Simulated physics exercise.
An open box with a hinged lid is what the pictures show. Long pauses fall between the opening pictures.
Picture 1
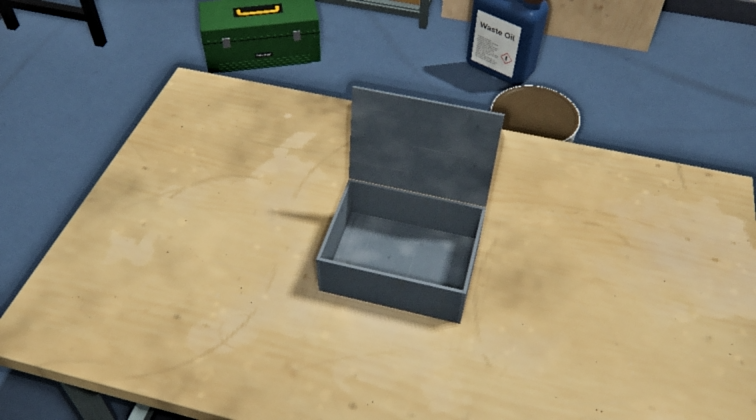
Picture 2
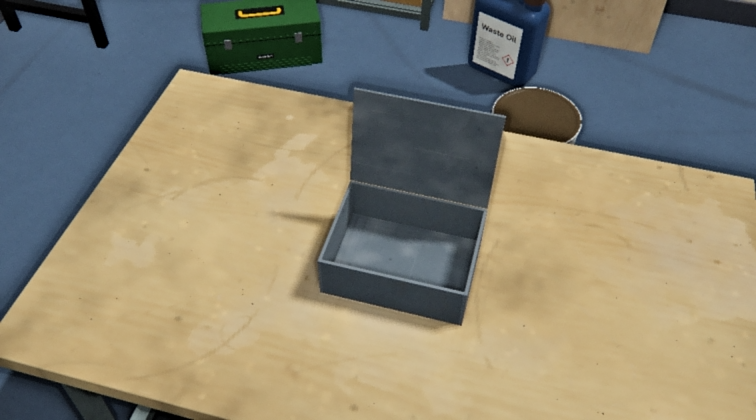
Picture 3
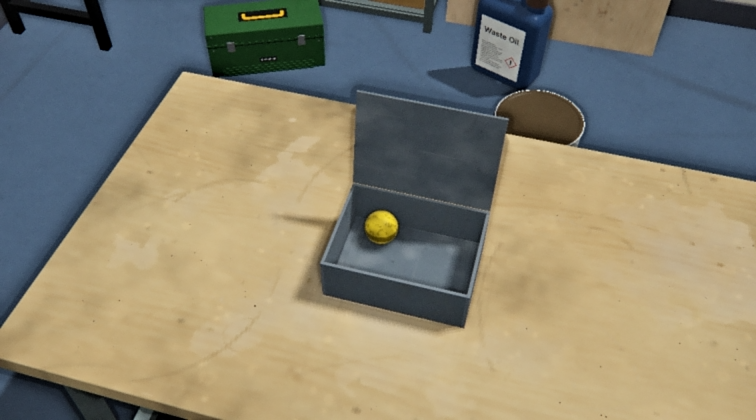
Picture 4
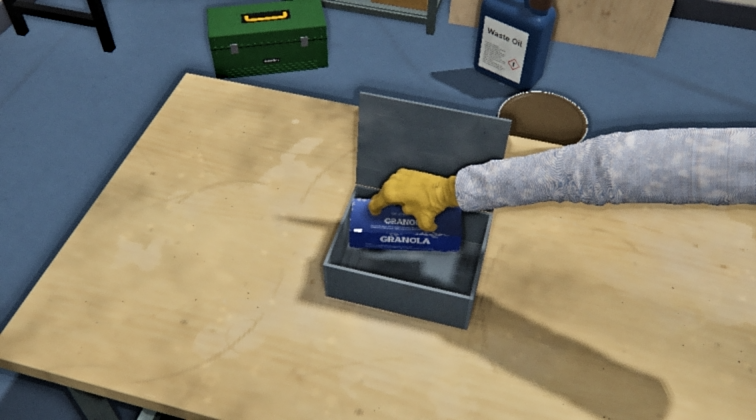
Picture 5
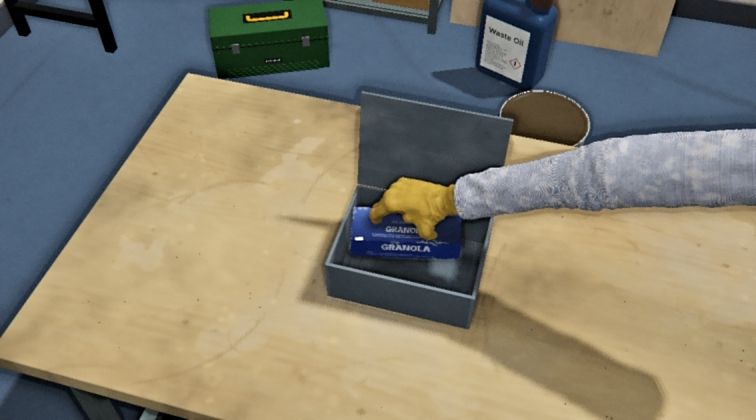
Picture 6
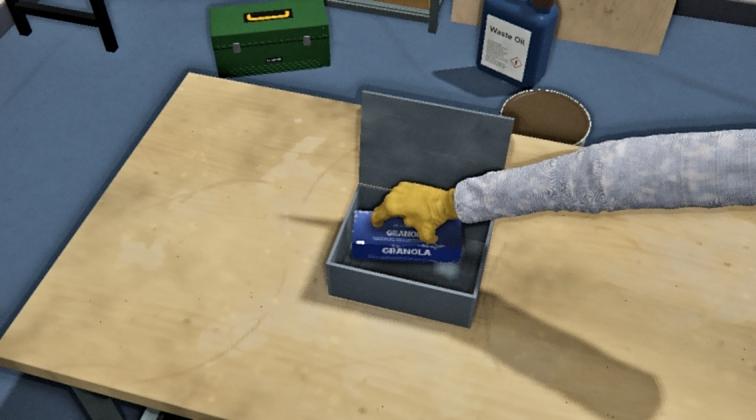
On a wooden workbench in a workshop, a grey box with its hinged lid raised stands empty, and then a yellow ball is inside it. Next, a yellow-gloved hand reaches in from the right holding a blue granola packet, lowers it slightly into the box and keeps hold of it.
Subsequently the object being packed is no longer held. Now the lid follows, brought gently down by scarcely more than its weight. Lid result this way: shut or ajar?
Shut.
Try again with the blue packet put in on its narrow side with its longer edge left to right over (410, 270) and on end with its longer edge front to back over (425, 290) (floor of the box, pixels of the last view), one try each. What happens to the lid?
First time round it drops into place, and second time round it won't go down.
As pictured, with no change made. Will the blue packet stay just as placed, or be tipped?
It stays as it was set.
Then, 1.10 s past the last view, lid starting down; blue packet displaced a little near (404, 265); yellow ball displaced a little.
Then, 1.80 s past the last view, lid 40° above the rim; blue packet displaced a little near (404, 265); yellow ball displaced a little.
Finally, lid shut; moved from the start, blue packet; yellow ball still in place. Final places as the last picture's camera would see them, blue packet near (404, 265).
